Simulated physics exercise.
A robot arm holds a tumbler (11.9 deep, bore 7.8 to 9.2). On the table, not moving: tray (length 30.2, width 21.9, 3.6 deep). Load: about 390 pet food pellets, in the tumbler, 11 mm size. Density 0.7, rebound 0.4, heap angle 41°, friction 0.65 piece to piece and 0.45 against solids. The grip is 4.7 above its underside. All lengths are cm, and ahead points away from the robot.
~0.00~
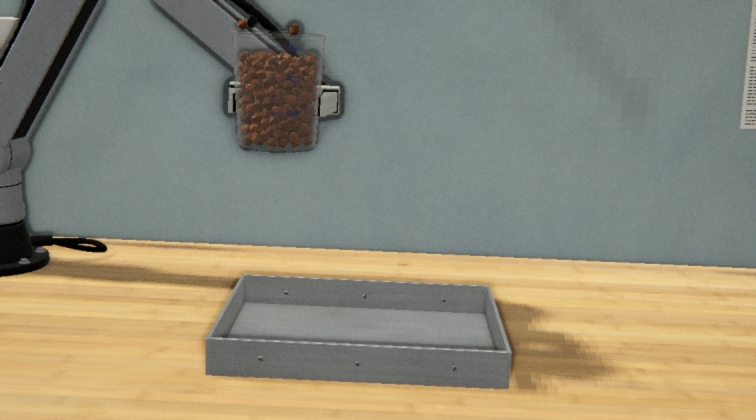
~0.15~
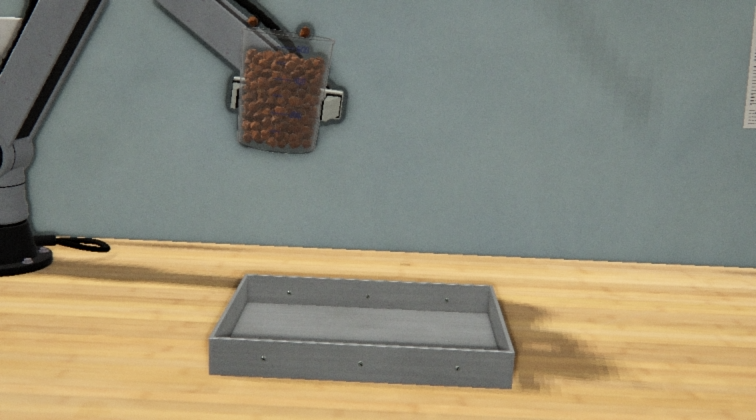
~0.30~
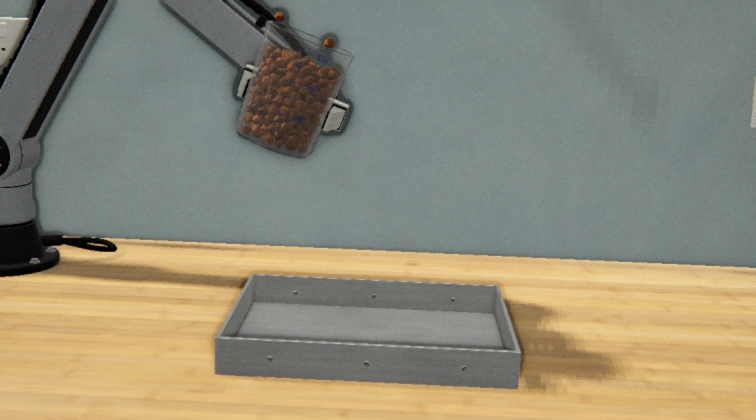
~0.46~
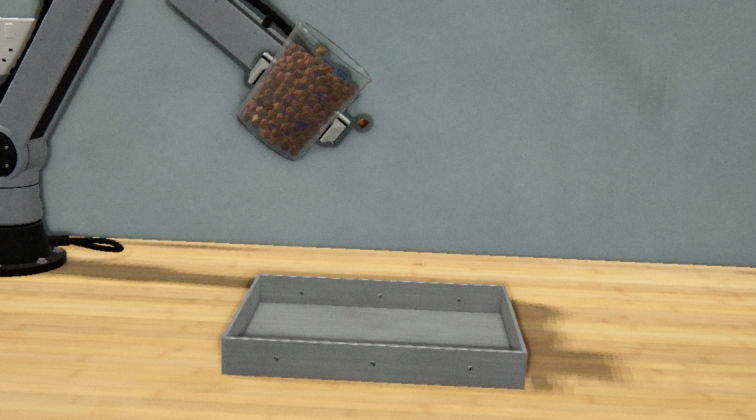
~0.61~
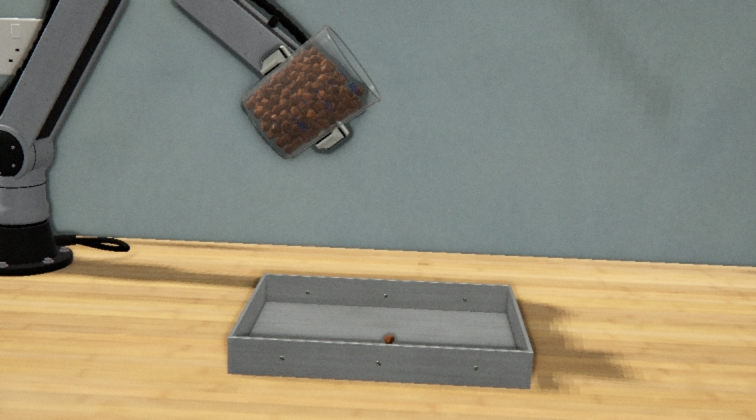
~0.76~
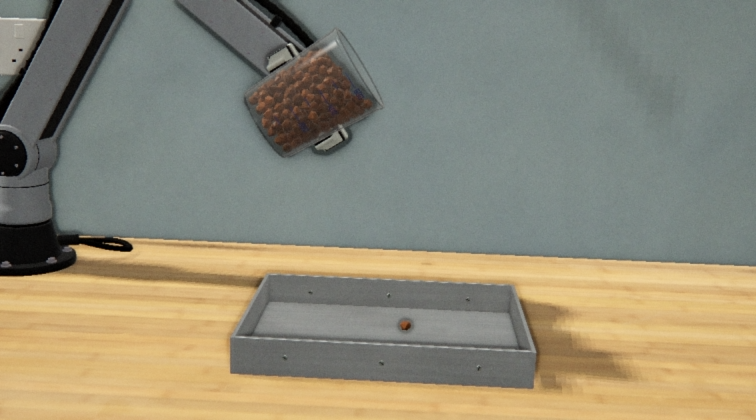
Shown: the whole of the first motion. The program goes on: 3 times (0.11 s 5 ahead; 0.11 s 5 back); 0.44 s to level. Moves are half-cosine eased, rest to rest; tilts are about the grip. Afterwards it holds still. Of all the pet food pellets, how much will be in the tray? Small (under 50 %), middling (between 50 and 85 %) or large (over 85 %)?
A small share, under 50 %, ends in the tray.
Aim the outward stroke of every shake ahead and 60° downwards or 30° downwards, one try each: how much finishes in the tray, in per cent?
Some 5 and 10 per cent.
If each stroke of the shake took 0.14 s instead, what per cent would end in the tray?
In that case some 15 per cent.
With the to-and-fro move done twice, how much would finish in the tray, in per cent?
Then about 20 per cent.
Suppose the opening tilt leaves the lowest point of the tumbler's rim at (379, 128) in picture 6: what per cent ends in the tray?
Some 55 per cent.
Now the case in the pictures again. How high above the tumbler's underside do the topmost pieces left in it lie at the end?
Some 10.5 cm.
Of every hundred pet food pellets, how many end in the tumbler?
Roughly 70 per cent.
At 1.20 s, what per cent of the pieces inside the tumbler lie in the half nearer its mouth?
About 45 per cent.
By 1.20 s, tilted 57° forward, highest piece 30 above the table; 307 in the tumbler, 50 in the tray, 31 in flight or on a rim.
By 1.64 s, tilted 29° forward, highest piece 32 above the table; 278 in the tumbler, 98 in the tray, 9 on the table or floor, 3 in flight or on a rim.
By 2.06 s, level, highest piece 33 above the table; 278 in the tumbler, 100 in the tray, 10 on the table or floor.
By 3.11 s, level, highest piece 32 above the table; 278 in the tumbler, 100 in the tray, 10 on the table or floor.
Final count, 278 in the tumbler, 100 in the tray, 10 on the table or floor. That is 26 % in the tray.
